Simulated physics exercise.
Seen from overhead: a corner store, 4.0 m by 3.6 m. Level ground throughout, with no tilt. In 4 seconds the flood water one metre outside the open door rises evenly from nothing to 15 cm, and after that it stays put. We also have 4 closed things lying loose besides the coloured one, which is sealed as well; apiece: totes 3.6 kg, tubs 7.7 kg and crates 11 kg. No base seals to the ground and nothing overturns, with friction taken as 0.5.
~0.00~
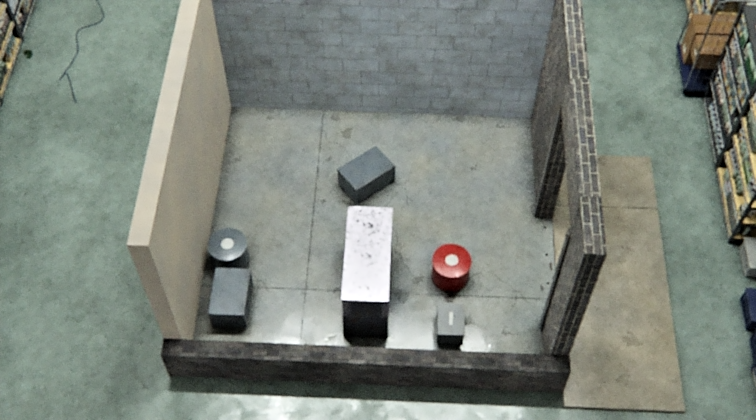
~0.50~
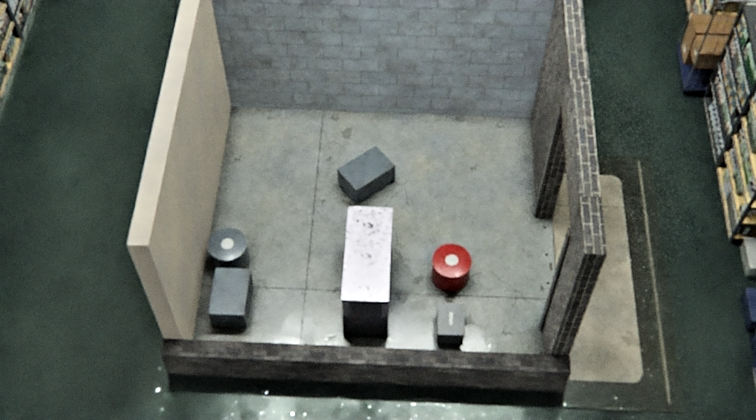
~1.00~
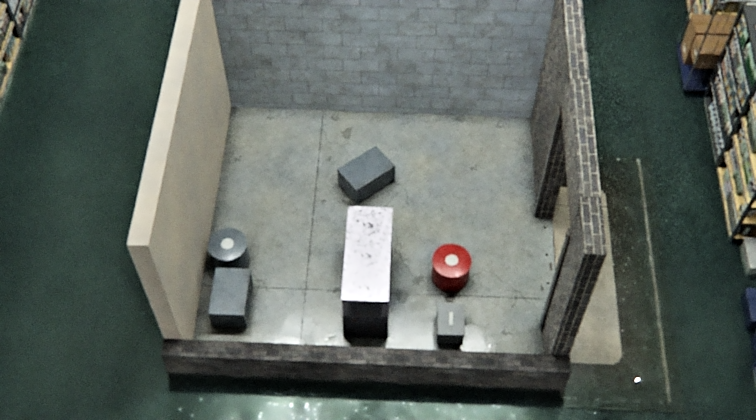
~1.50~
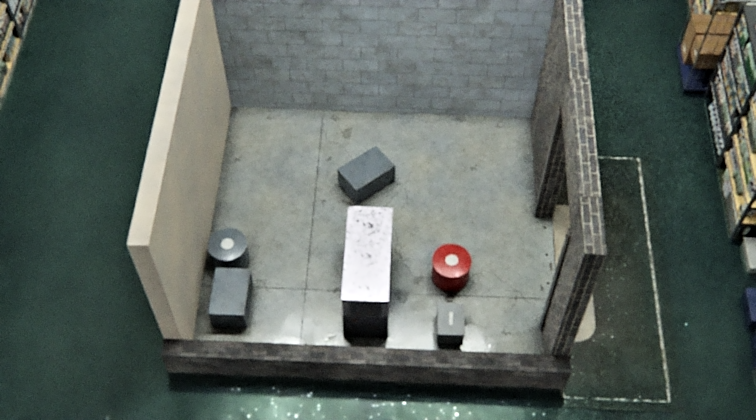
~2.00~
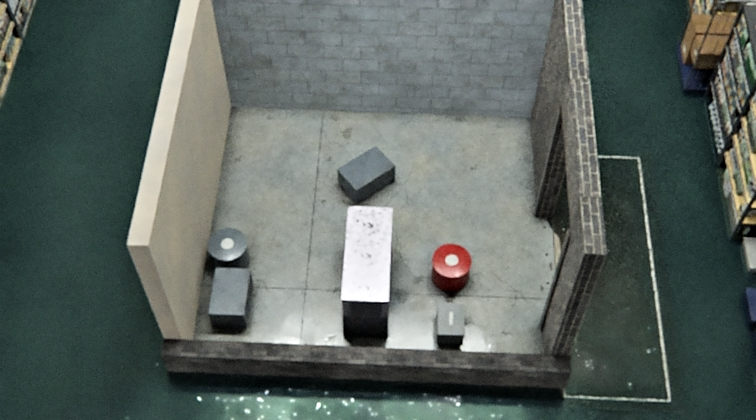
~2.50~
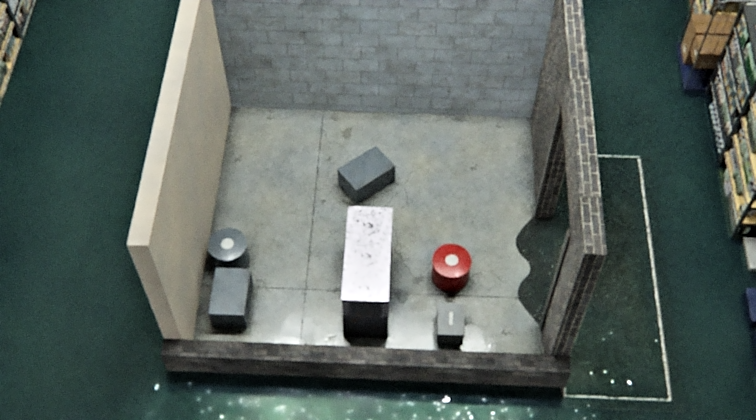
Dark green water spreads around a corner store seen from overhead, its floor walled in pale panel, grey block and brown brick. A red tub sits right of a white-topped counter, with a grey tub and crate at left, another crate behind and a small one at lower right. The water creeps over the pale slab outside, then edges through the right-hand doorway, while the objects and camera stay still.
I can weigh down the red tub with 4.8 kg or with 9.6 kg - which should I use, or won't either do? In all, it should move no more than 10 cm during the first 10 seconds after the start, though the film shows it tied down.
Go with neither; both fall short.
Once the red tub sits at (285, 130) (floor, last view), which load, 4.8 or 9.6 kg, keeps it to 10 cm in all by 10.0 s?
Note: None OK.
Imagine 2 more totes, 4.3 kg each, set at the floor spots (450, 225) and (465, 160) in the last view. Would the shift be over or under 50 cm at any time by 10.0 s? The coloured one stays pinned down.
The first is further, the second not as far.
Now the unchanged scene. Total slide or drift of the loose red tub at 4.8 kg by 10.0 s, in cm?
All together it comes to about 200 cm.
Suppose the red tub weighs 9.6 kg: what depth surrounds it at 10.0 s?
11 cm, roughly.
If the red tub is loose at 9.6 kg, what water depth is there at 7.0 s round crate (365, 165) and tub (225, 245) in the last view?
First about 3 cm, second about 3 cm.
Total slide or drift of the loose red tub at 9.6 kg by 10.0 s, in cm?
I'd say close to 100 cm in total.
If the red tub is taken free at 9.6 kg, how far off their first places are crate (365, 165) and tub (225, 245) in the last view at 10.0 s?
Shifts: 150 cm / 30 cm.
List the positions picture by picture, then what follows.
In the first picture, the red tub at (452, 260) rests on the ground; water covers 0.0 m2; 0 of 5 have shifted.
In the second picture, the red tub at (452, 260), on the bottom; water covers 0.0 m2; 0 of 5 have shifted.
In the third picture, the red tub at (452, 260) rests on the ground; 0.0 m2 under water; 0 of 5 have shifted.
In the fourth picture, the red tub at (452, 260), on the bottom; 0.0 m2 under water; 0 of 5 have shifted.
In the fifth picture, the red tub at (452, 260) rests on the ground; 0.0 m2 under water; 0 of 5 have shifted.
In the sixth picture, the red tub at (452, 260), on the bottom; water covers 0.2 m2; 0 of 5 have shifted.
After 3.5 s the red tub would be 3 cm from its start with 4.8 kg and 0 cm from its start with 9.6 kg; 3 cm of water round it then.
After 4.5 s the red tub would be 48 cm from its start with 4.8 kg and 21 cm from its start with 9.6 kg; 4 cm of water round it then.
After 7.0 s the red tub would be 43 cm from its start with 4.8 kg and 33 cm from its start with 9.6 kg; 10 cm of water round it then.
After 10.0 s the red tub would be 106 cm from its start with 4.8 kg and 28 cm from its start with 9.6 kg; 11 cm of water round it then.
